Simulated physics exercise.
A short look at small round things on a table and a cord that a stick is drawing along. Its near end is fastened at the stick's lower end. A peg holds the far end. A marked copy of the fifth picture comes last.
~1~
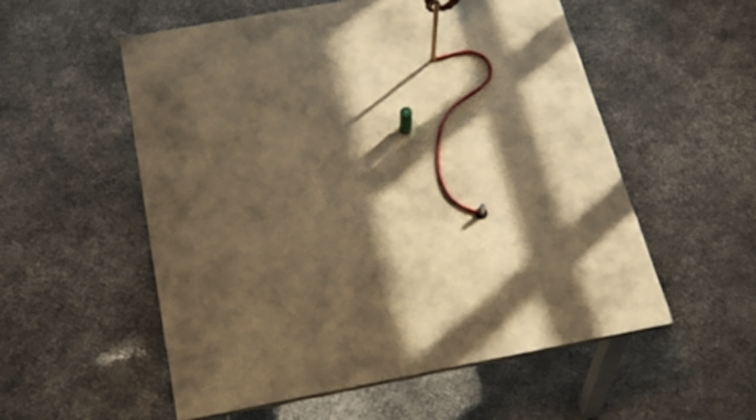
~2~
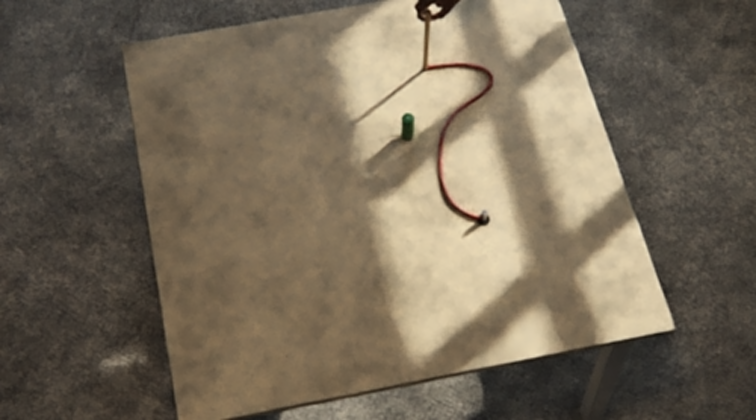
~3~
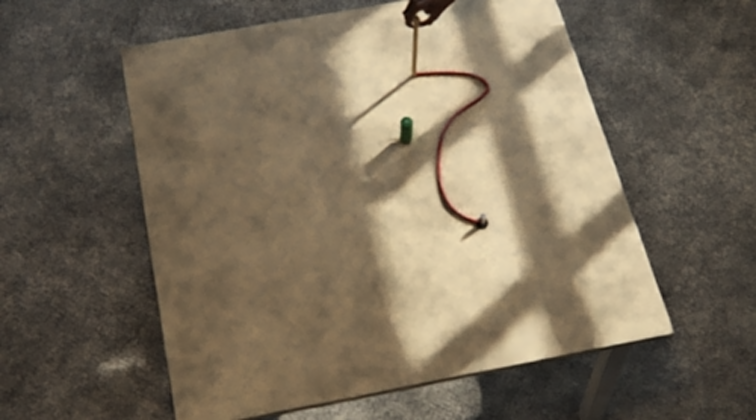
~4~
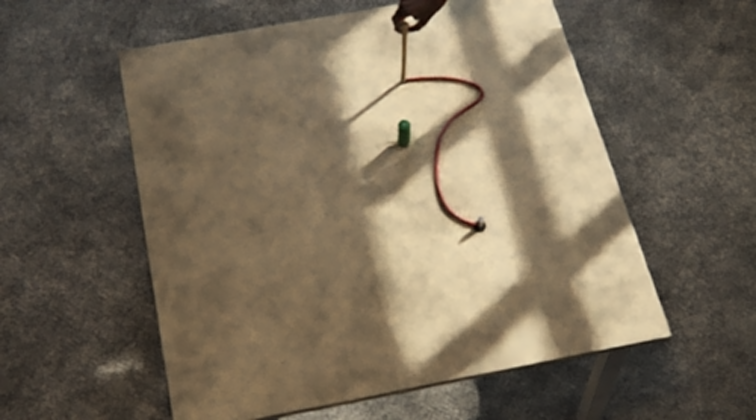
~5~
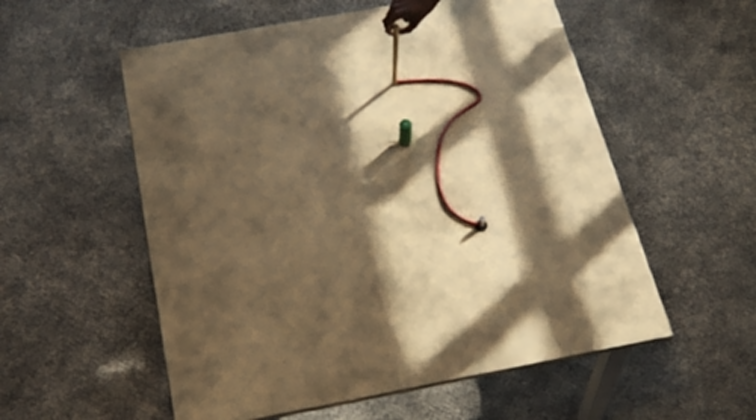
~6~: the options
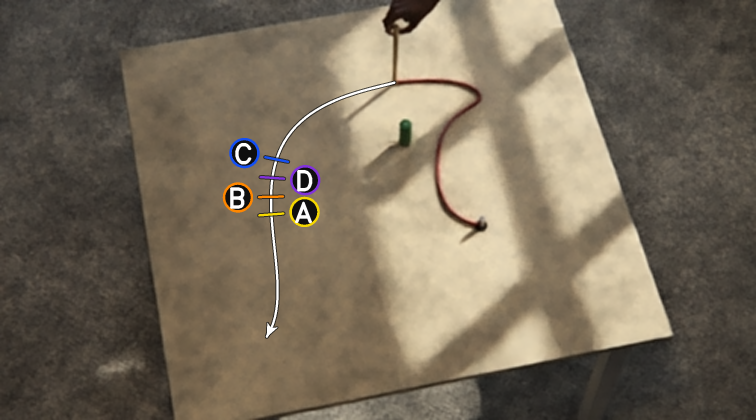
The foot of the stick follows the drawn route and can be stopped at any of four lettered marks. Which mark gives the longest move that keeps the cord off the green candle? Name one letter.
Stop at C.
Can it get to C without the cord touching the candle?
Yes.
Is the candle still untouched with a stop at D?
No.
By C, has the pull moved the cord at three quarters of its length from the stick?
No.
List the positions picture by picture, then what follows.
In the first frame, peg (482, 210); green candle (406, 121).
In the second frame, peg (484, 216); green candle (408, 127).
In the third frame, peg (482, 220); green candle (406, 131).
In the fourth frame, peg (480, 223); green candle (404, 134).
In the fifth frame, peg (482, 222); green candle (405, 133).
On the copy, A at (271, 214); B at (271, 197); C at (276, 159); D at (272, 178); the route from (395, 83) via (272, 178) to (267, 337).
On C. First, foot of the stick (343, 98), middle of the cord (449, 125).
Then, foot of the stick (298, 125), middle of the cord (433, 125).
Finally, foot of the stick (277, 160), middle of the cord (410, 133); nothing has been touched.
By contrast, A brings the cord against the candle; B brings the cord against the candle; D brings the cord against the candle.
